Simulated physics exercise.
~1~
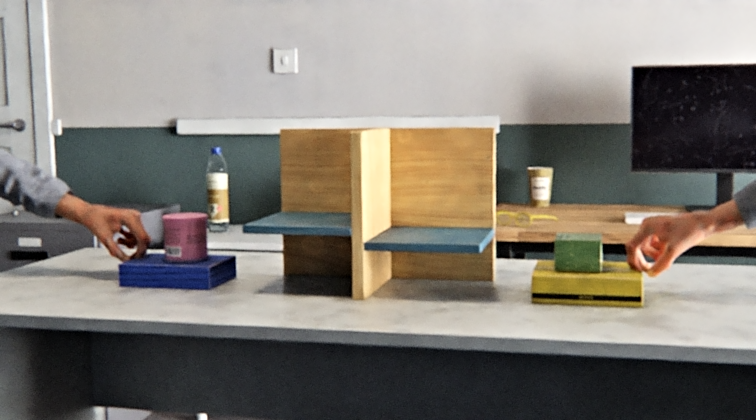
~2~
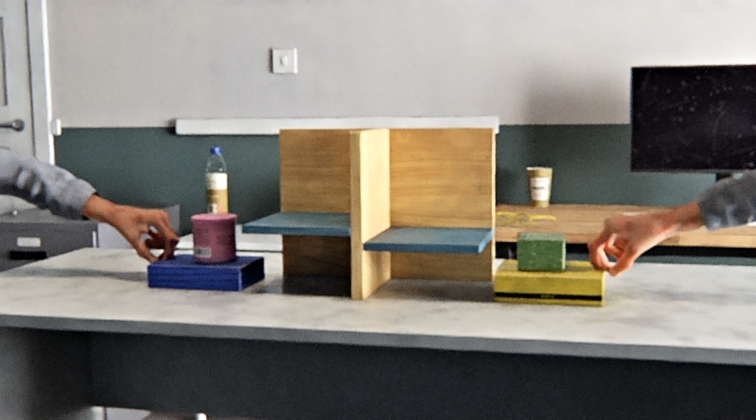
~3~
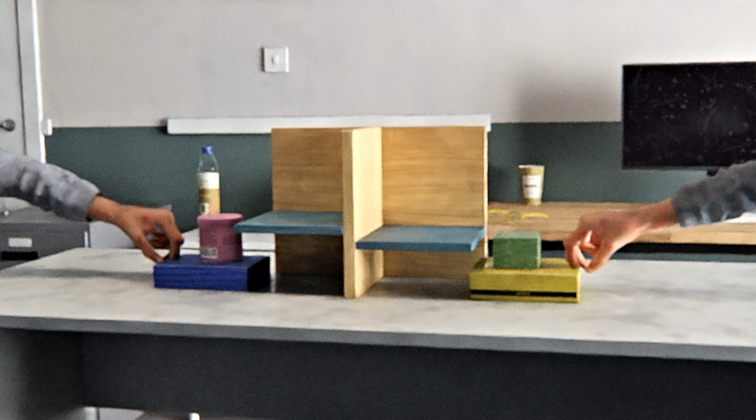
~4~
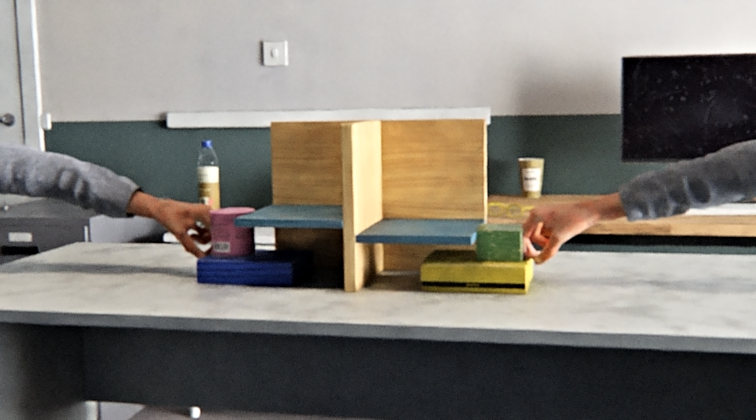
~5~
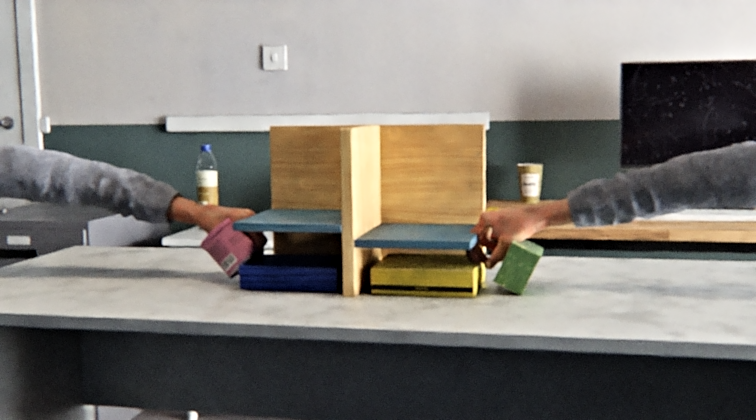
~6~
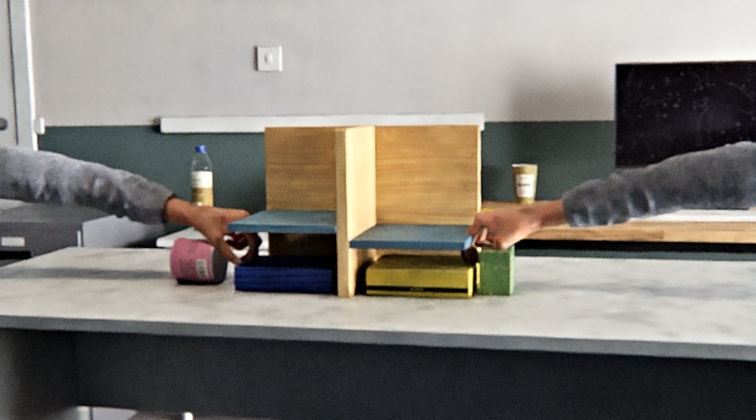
A blue board carrying a pink tin and a yellow box carrying a green block slide inward from left and right across a grey table, seen from the front by a slightly swaying camera. Between them stands a wooden unit with two low blue shelves. A hand on each side pushes its base steadily towards the openings. The bases slip underneath, but the tin and block meet the shelf edges and tip outward off their spots. Finally both bases sit under the shelves, with the tin tilted on the table at left and the block resting at right.
